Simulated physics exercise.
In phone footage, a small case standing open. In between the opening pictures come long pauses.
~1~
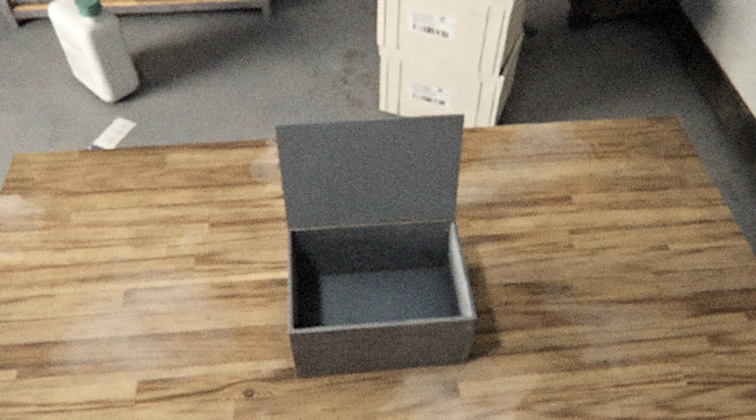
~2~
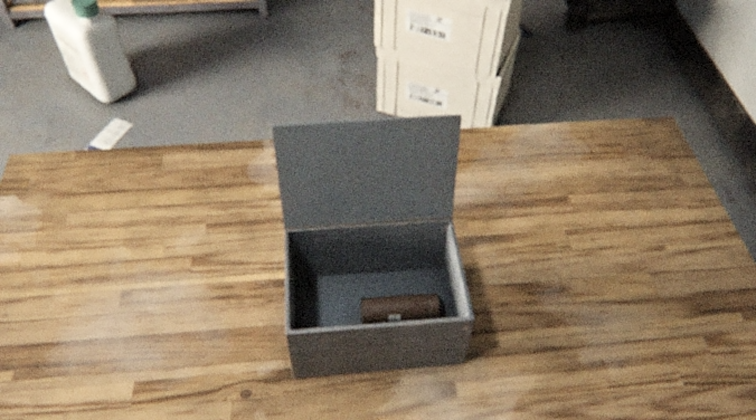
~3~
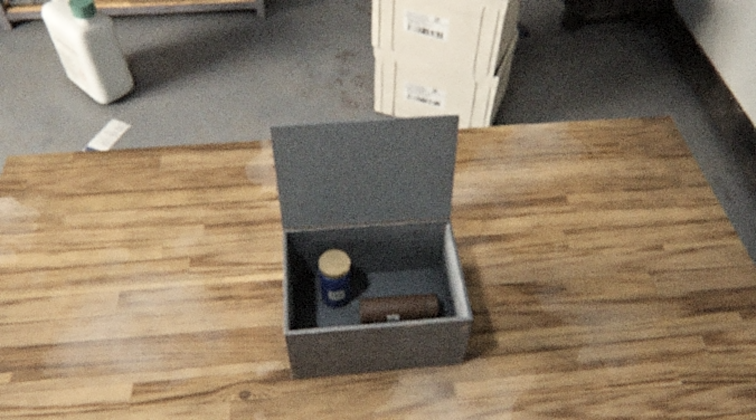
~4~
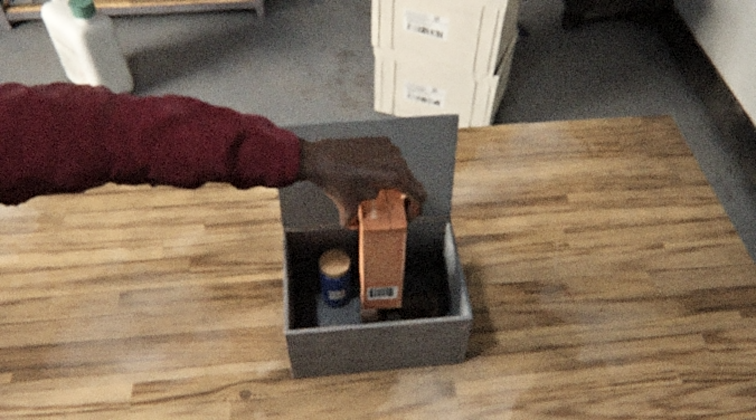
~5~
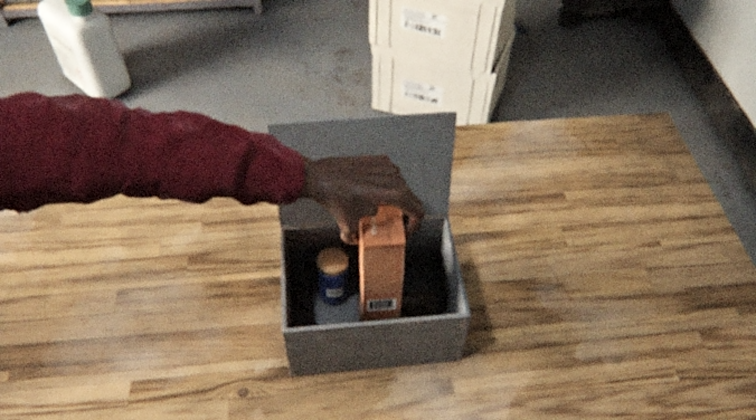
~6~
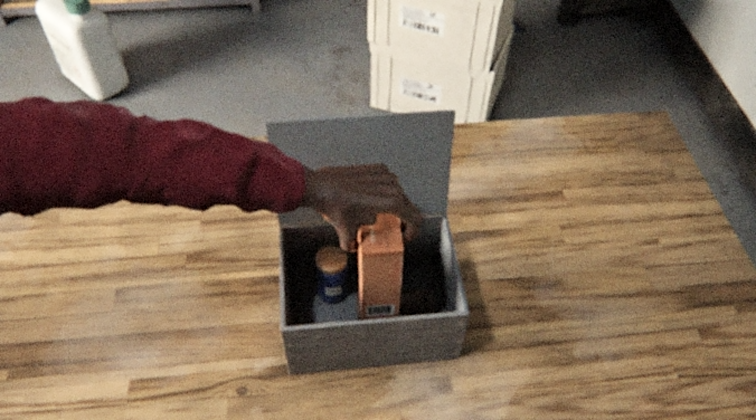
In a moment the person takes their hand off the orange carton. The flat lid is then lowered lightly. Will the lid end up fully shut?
No.
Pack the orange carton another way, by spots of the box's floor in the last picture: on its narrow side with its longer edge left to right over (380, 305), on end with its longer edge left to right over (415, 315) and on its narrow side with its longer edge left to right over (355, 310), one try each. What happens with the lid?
With the first placement the lid ends up closed; with the second, it remains open; with the third, it ends up closed.
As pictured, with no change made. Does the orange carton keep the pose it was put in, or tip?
Result: The orange carton leans over.
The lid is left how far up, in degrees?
Some 25°.
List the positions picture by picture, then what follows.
In the first frame, the last thing is not in view yet.
In the second frame, the last thing is not in view yet; brown shaker (400, 308).
In the third frame, the last thing is not in view yet; brown shaker (398, 308).
The fourth frame shows on its way; orange carton (381, 250); brown shaker (399, 308).
The fifth frame shows on its way; orange carton (381, 264).
The sixth frame shows put in, still held; orange carton (379, 270).
Then, 0.70 s after the last picture, orange carton tipped 41° from how it was near (379, 286); brown shaker rolled about its own width.
Then, 1.50 s after the last picture, lid 66° above the rim; orange carton tipped 41° from how it was near (379, 286); brown shaker rolled about its own width.
Then, 1.80 s after the last picture, lid 33° above the rim; orange carton tipped 41° from how it was near (379, 286); brown shaker rolled about its own width.
Then, 3.60 s after the last picture, lid 28° above the rim; orange carton tipped 43° from how it was near (379, 285); brown shaker rolled about its own width.
At rest, lid 27° above the rim; tipped over in the box, orange carton; moved from the start, brown shaker; blue shaker in place. Seen from the same camera at the end, orange carton near (378, 284).
